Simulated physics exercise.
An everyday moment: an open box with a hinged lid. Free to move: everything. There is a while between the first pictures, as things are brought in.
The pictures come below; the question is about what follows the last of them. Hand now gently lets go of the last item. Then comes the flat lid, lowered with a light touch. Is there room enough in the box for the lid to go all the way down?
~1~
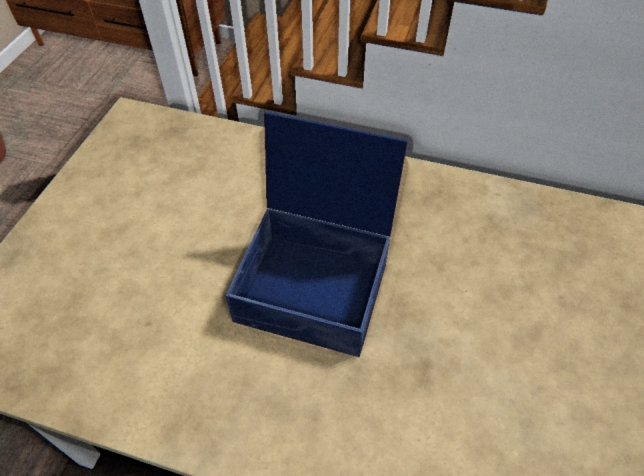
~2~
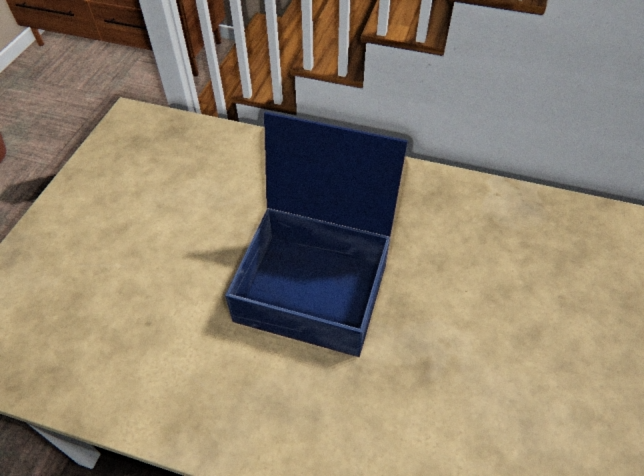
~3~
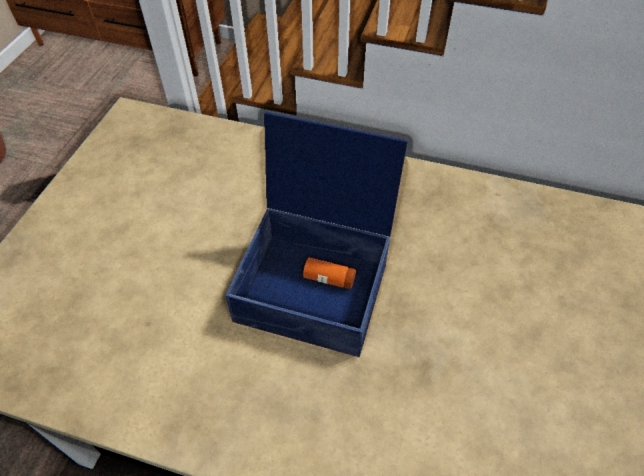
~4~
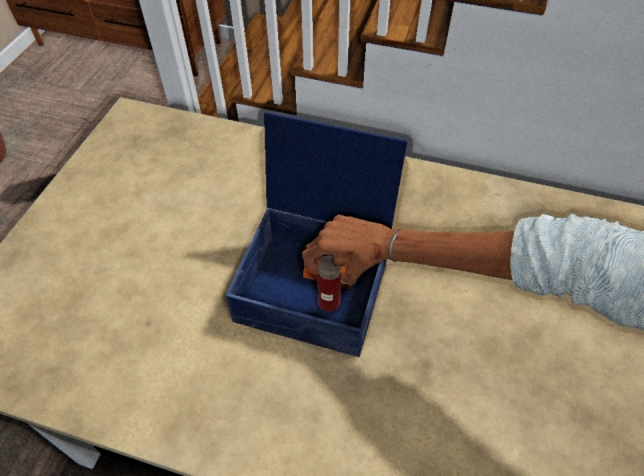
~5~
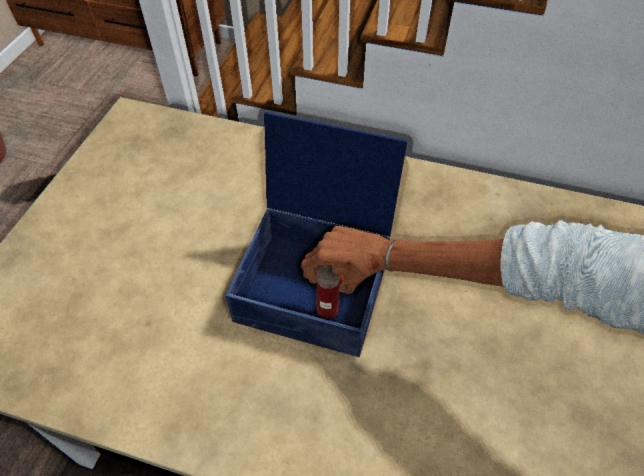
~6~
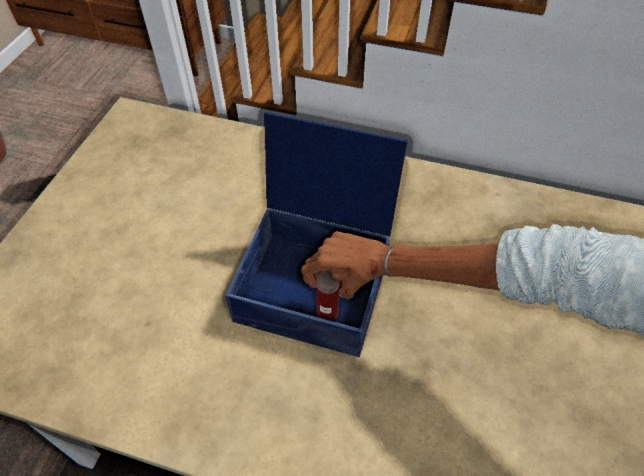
So the box can't be shut in the end.
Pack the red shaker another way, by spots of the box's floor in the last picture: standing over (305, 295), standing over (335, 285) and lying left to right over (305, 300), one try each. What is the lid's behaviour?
First, it stays open; second, it shuts; third, it shuts.
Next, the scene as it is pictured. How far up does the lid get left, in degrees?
Some 14° above the rim.
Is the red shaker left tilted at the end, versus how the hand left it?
The red shaker keeps its pose.
Then, 1.50 s on from there, lid 66° above the rim.
Then, 1.90 s on from there, lid 25° above the rim.
In the end, lid 14° above the rim; both unmoved. At the end, from the last picture's camera, red shaker near (328, 298).
